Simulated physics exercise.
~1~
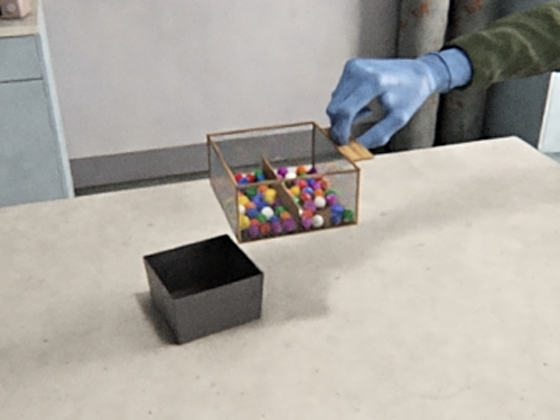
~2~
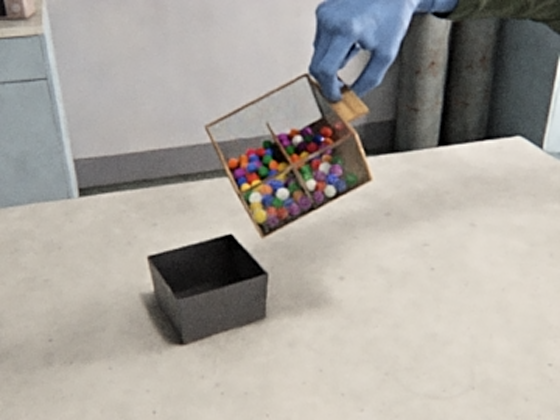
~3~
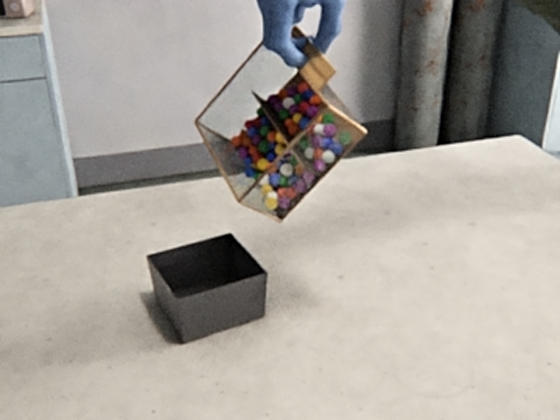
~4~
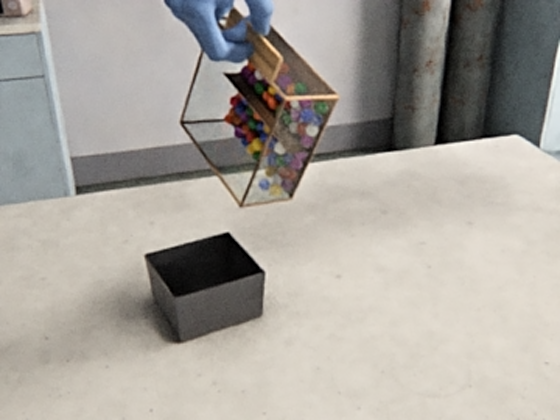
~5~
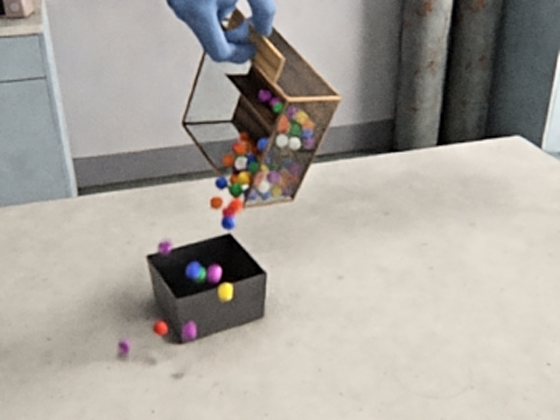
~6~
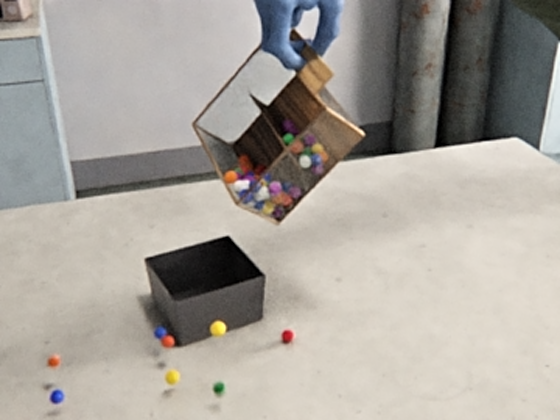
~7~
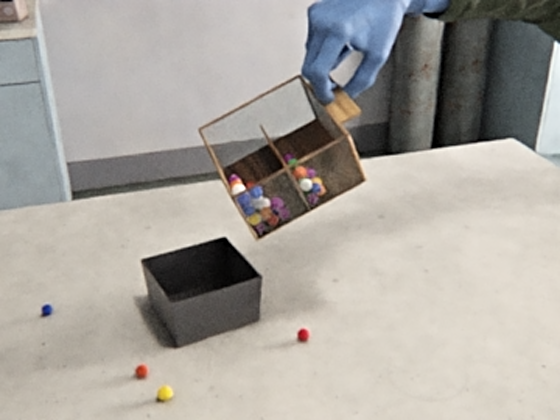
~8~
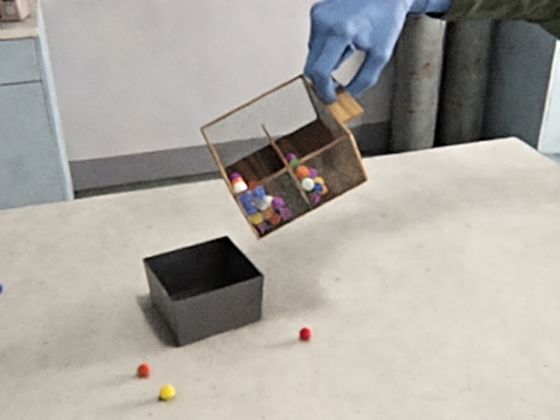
Blue-gloved hand tilting a divided clear box over a dark tin, spilling colourful balls onto the table, then tipping it partly back.
